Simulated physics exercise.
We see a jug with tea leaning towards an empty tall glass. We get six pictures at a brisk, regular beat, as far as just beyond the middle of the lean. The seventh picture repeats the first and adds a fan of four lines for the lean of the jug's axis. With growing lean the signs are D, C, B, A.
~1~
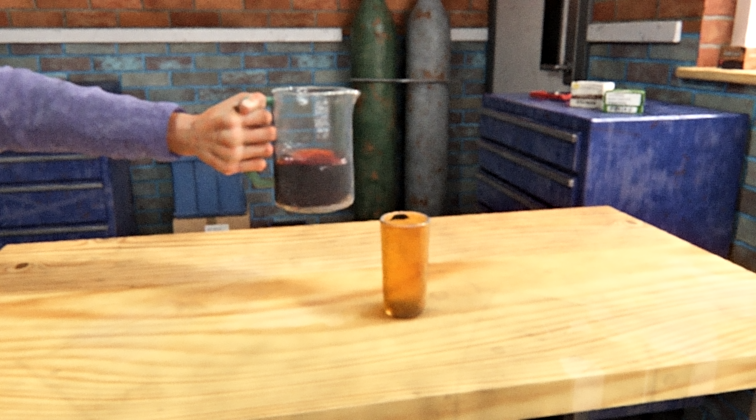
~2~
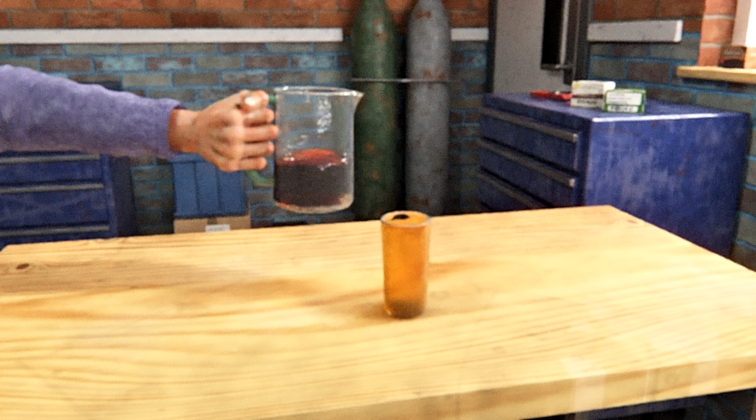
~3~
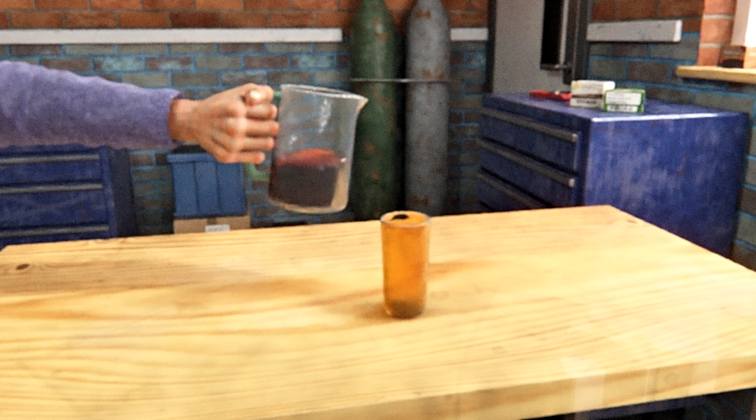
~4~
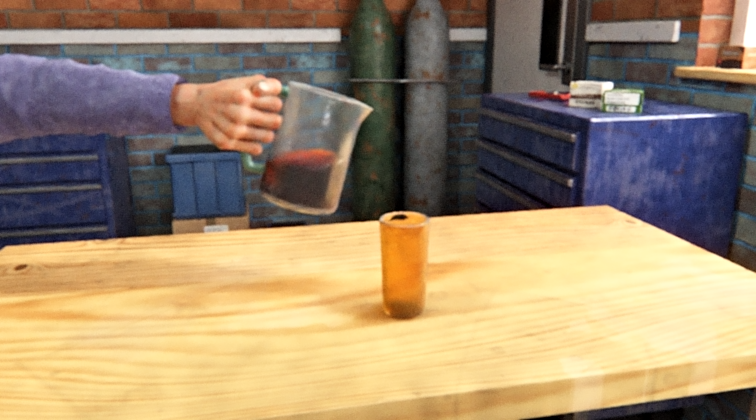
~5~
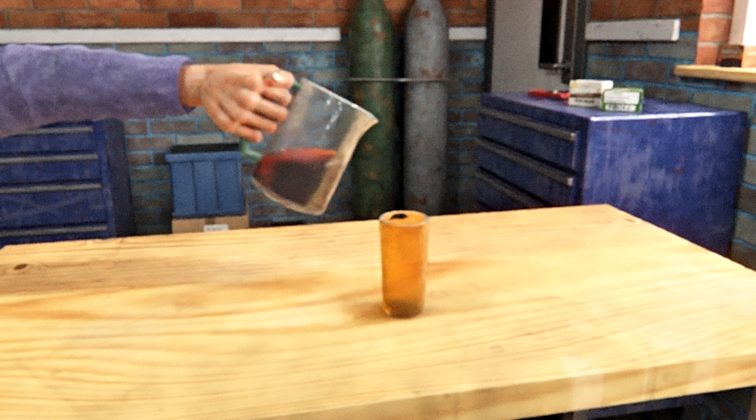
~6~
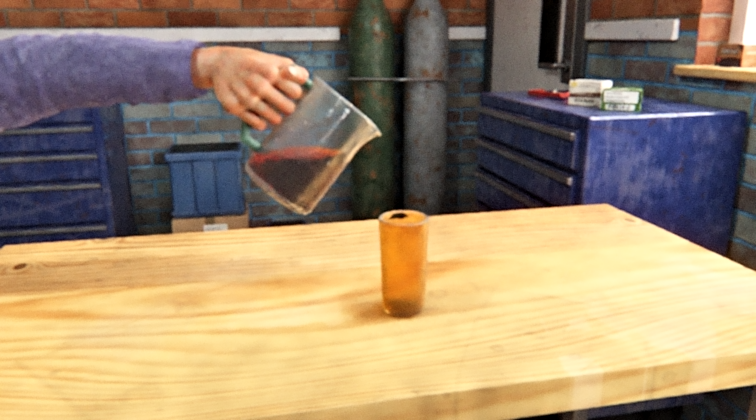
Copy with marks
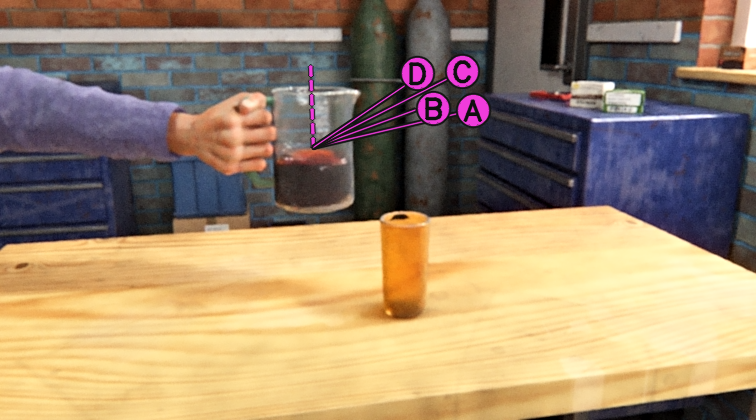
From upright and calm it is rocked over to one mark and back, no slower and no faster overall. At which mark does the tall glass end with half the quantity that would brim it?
A beats the others.
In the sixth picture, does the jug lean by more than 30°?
Yes.
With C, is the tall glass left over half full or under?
Under half.
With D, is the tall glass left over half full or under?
Under.
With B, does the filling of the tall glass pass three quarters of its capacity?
No, less.
On the marked copy, A at (456, 113); B at (415, 109); C at (447, 79); D at (404, 85).
If A is chosen, the tall glass ends with about 51 % of what it can hold.
If B is chosen, the tall glass ends with about 29 % of what it can hold.
If C is chosen, the tall glass ends with about 12 % of what it can hold.
If D is chosen, the tall glass ends with about 2 % of what it can hold.
